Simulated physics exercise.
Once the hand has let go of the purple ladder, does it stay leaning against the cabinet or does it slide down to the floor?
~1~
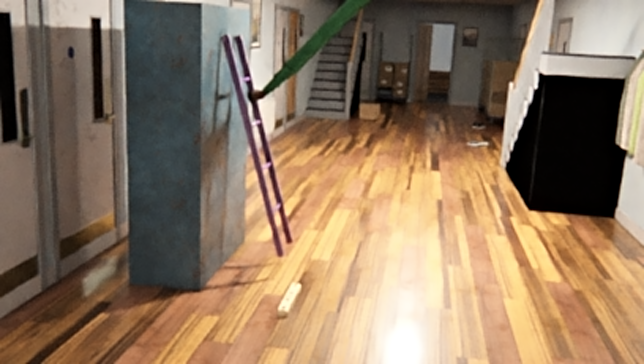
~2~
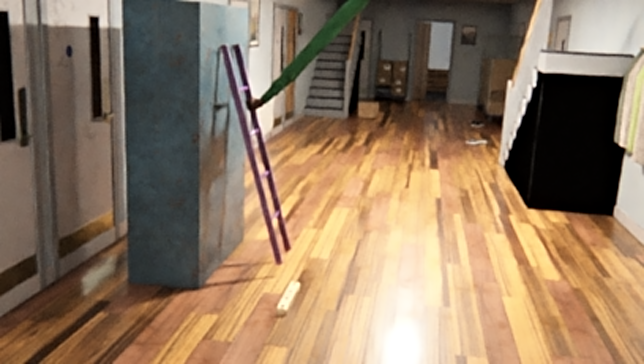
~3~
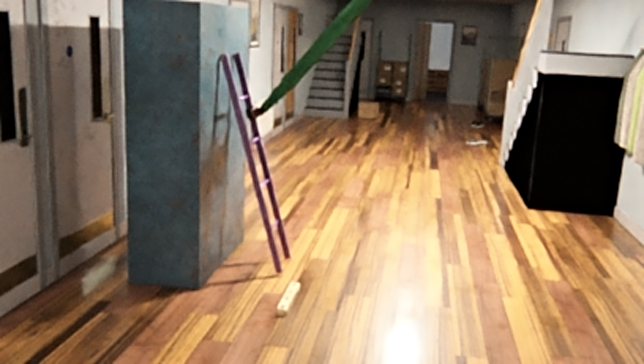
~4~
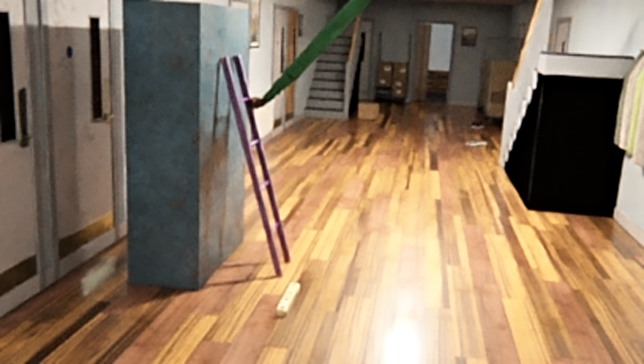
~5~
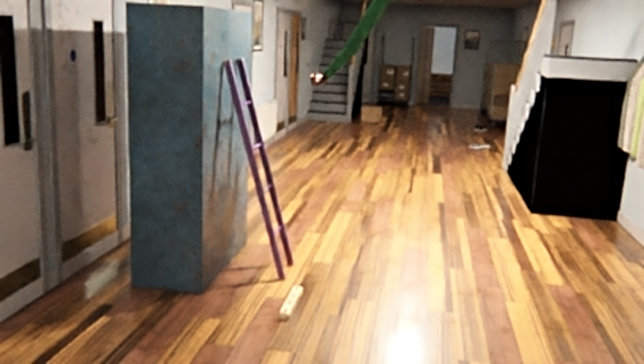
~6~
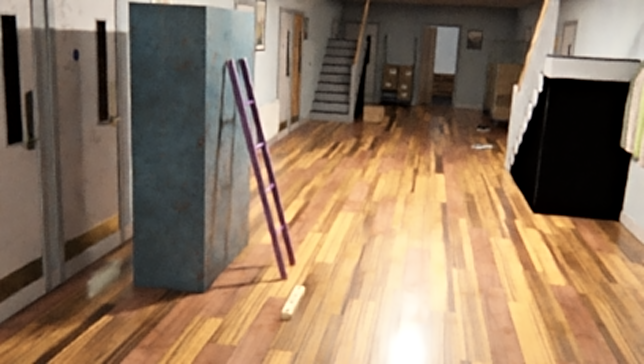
The purple ladder stays up, still leaning against the blue-grey cabinet after the hand has gone.
